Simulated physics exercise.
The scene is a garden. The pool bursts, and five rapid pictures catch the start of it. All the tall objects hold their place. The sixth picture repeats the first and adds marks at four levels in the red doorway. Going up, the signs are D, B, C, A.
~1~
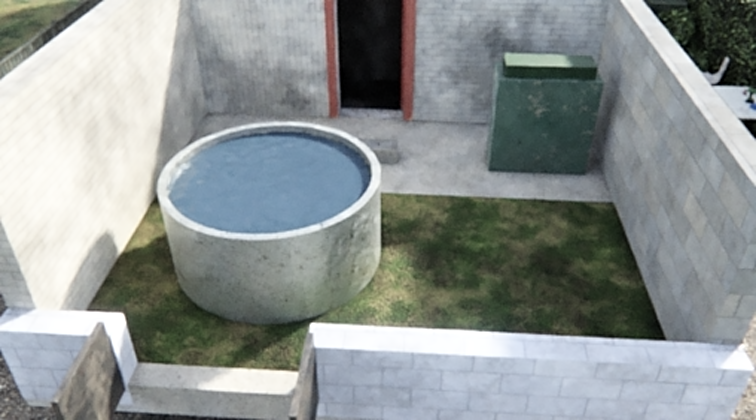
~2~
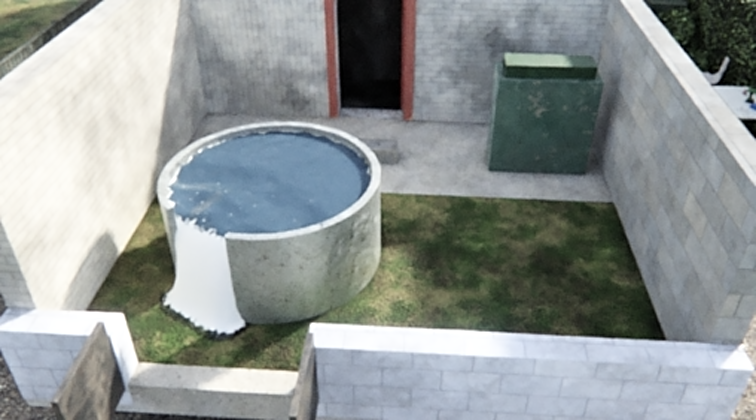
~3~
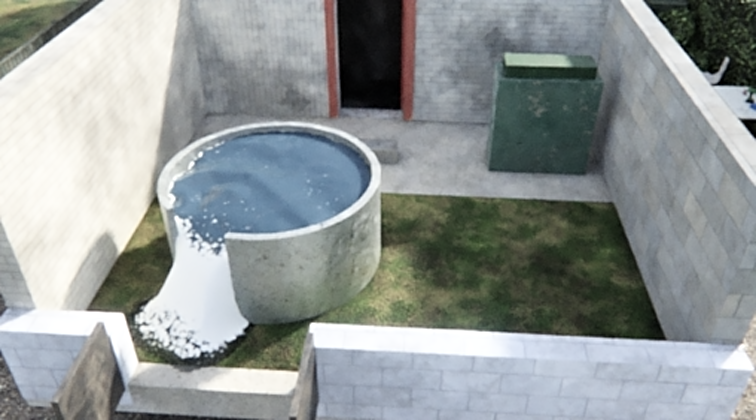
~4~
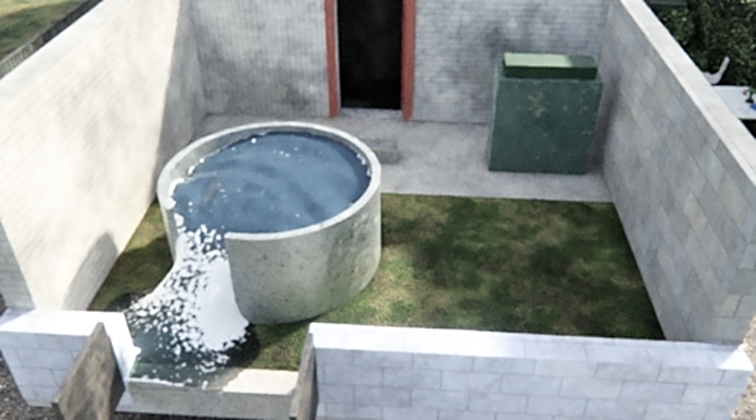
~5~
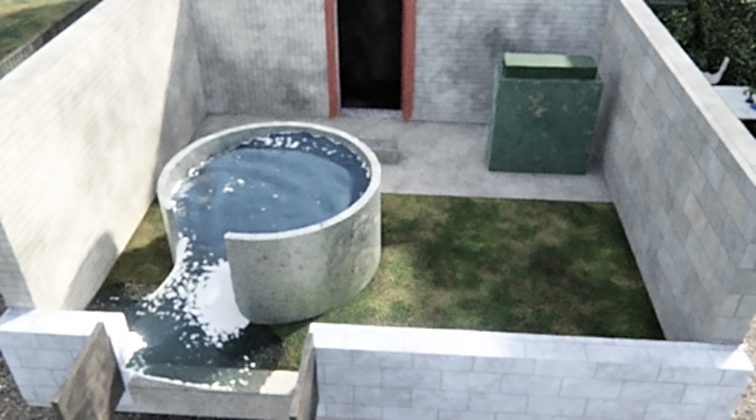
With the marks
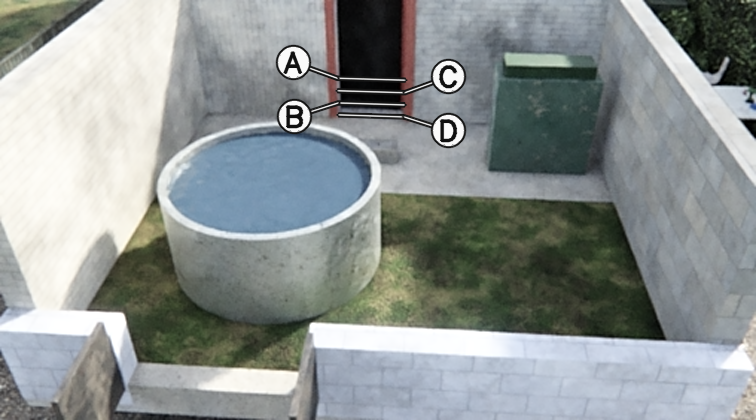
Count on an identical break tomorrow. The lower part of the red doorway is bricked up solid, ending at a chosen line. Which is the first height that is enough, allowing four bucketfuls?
Go for D.
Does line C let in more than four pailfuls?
No, that is safe.
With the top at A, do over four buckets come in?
No, not at all.
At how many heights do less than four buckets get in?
All four.
On the marked copy, A at (371, 79); B at (371, 103); C at (371, 91); D at (371, 115); from the bottom up D, B, C, A.
With A, nothing gets over.
With B, nothing gets over.
With C, nothing gets over.
With D, nothing gets over.
